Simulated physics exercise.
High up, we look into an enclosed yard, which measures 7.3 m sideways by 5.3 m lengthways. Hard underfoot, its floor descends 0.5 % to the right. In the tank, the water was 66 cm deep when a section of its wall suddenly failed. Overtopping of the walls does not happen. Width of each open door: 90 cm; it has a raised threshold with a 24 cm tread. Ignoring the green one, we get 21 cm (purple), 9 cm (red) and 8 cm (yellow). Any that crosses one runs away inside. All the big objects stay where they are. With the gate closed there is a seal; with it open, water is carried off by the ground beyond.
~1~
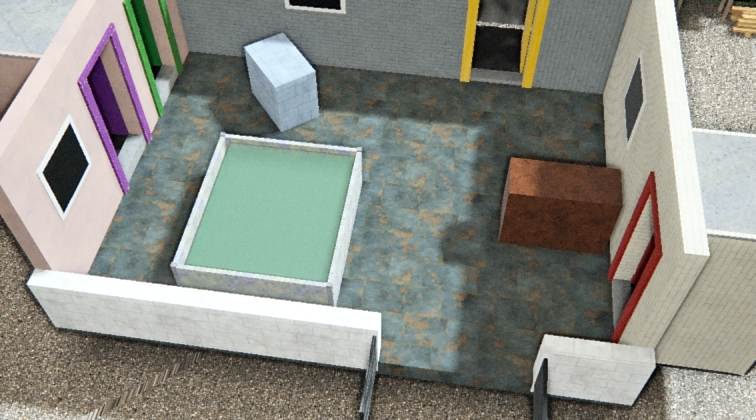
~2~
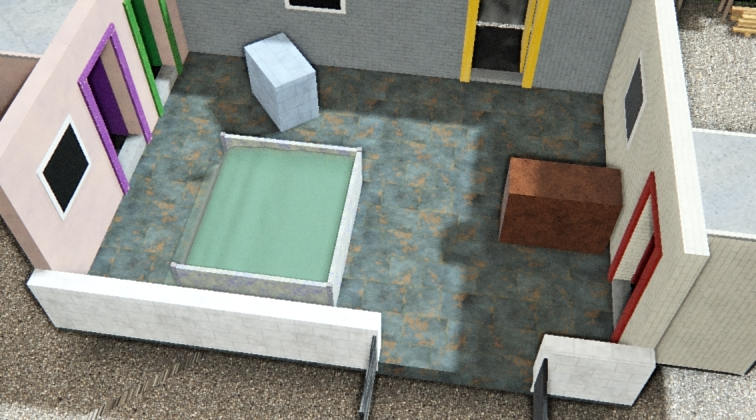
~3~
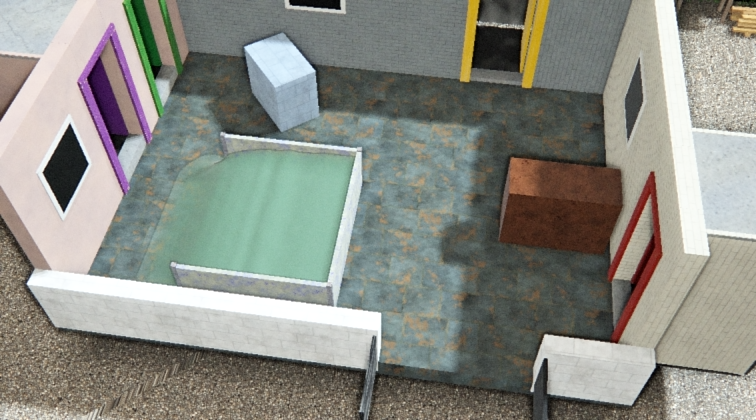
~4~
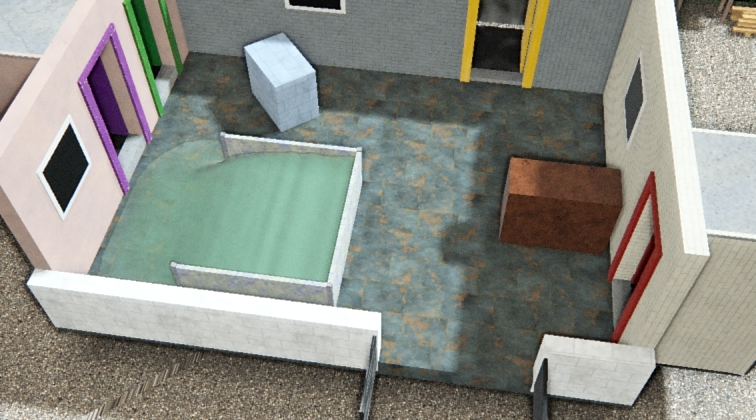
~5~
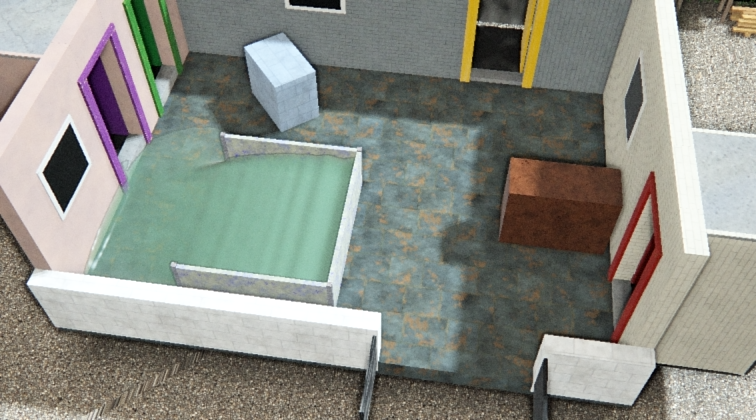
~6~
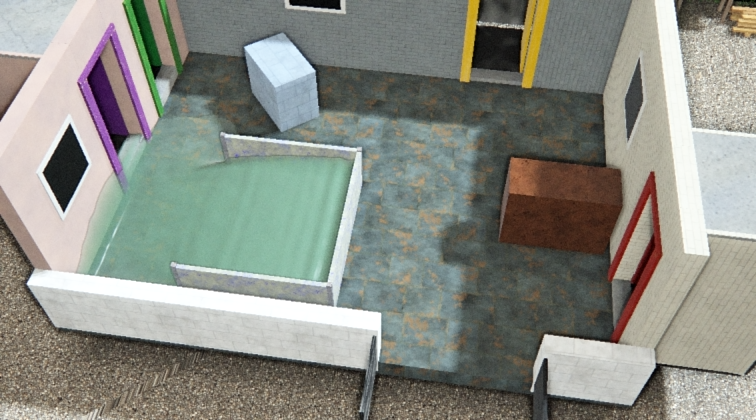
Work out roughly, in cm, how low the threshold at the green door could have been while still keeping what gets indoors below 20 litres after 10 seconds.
No lower than about 16 cm.
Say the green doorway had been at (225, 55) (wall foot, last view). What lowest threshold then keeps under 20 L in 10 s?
Roughly 27 cm.
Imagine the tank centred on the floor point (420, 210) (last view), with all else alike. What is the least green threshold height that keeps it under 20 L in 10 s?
About 16 cm.
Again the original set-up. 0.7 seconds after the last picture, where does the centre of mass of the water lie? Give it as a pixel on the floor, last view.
The water's centre is at about (212, 228).
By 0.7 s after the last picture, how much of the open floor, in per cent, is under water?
Roughly 20 percent of the floor.
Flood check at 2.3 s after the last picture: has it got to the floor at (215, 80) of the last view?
At that moment it's submerged.
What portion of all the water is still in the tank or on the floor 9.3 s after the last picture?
What remains is some 92 per cent of the water.
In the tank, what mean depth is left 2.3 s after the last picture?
It averages roughly 19 centimetres.
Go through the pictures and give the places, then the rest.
The tank at (273, 208) is whole and still, 66 cm deep; the green door at (157, 46) is dry, in the first picture.
Water pours out at (208, 217) and has run 0.3 m, to a hidden place; about 9 cm deep outside, 66 cm at the back, in the second picture.
The front is at (141, 282), 0.7 m from the gap at (209, 220); 1.7 m2 of floor is wet, 66 cm left at the back, in the third picture.
The front is at (105, 266), 1.3 m from the gap at (209, 221); 3.6 m2 of floor is wet, 66 cm left at the back, in the fourth picture.
Water pours out at (209, 221) and has run 1.5 m, to (122, 175); about 11 cm deep outside, 61 cm at the back, in the fifth picture.
The front is at (128, 145), 1.7 m from the gap at (209, 221); 4.9 m2 of floor is wet, 55 cm left at the back; the green door at (157, 46), 3.1 m from the gap, is still 0.8 m from the nearest water, in the sixth picture.
Then, 0.7 s after the last picture water covers 20 % of the floor, deepest (56 cm) near (75, 304); 9 cm at the green door, 0 litres in over its 20 cm threshold.
Then, 2.3 s after the last picture water covers 35 % of the floor, deepest (34 cm) near (189, 54); 13 cm at the green door, 0 litres in over its 20 cm threshold.
Then, 9.3 s after the last picture water covers 95 % of the floor, deepest (14 cm) near (598, 96); 13 cm at the green door, 6 litres in over its 20 cm threshold.
At the green door as built, the water peaked near 22 cm, 4.3 s after the last picture.
With a threshold of 14.5 cm, 31 litres would have come in within the 10 s; with 19.5 cm, 7 litres. So under 20 litres takes about 16 cm.
